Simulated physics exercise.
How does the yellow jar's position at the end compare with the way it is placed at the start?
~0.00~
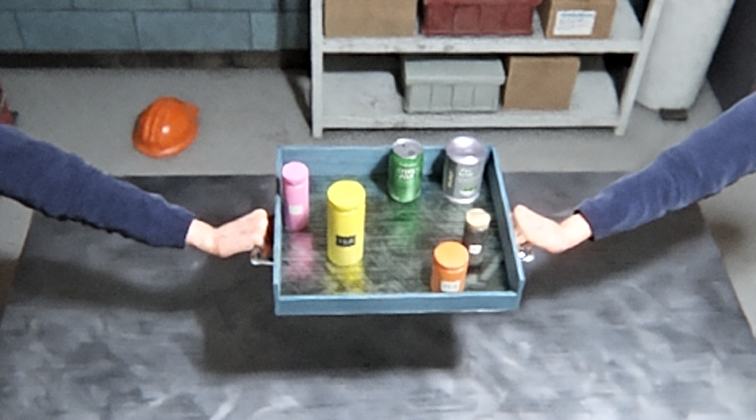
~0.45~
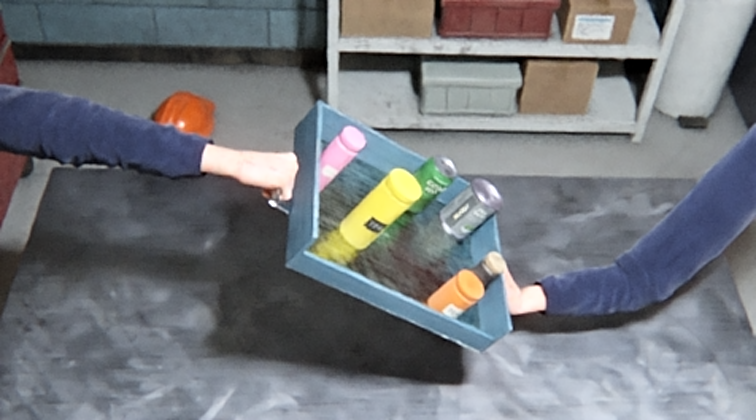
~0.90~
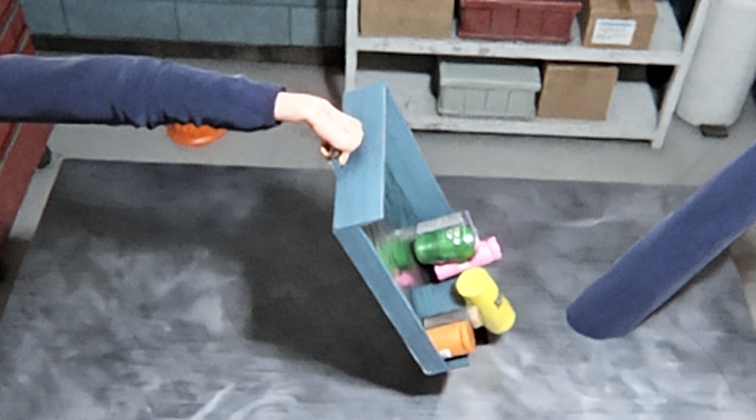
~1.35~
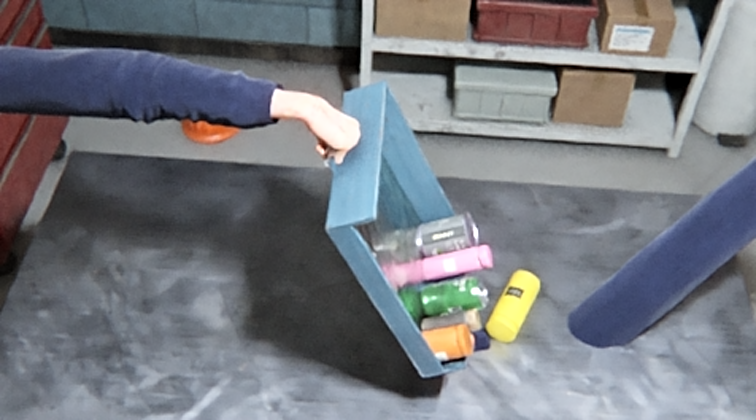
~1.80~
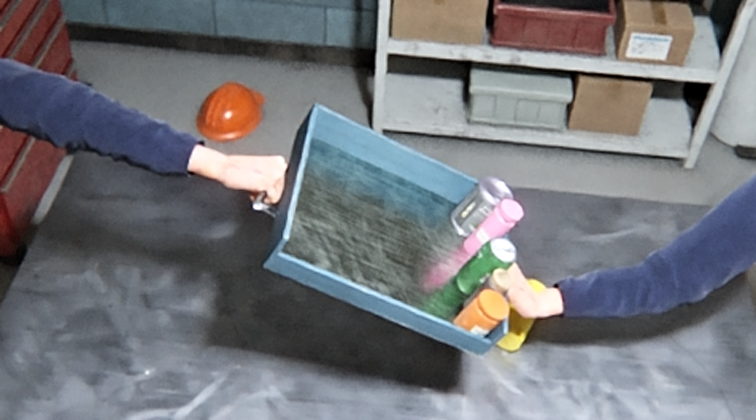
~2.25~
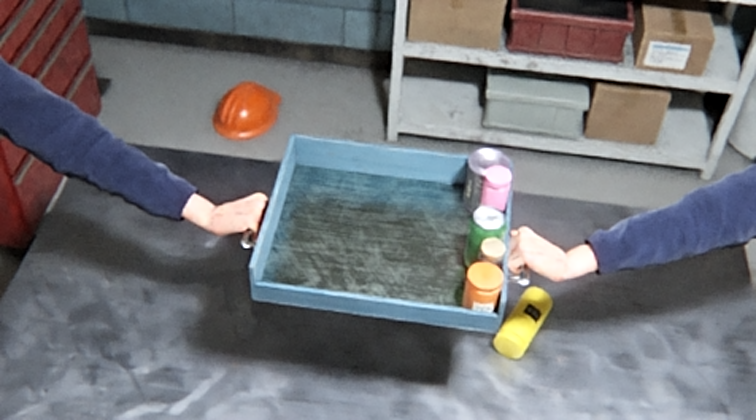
At the start the yellow jar stands upright, but by the end it is lying on its side.
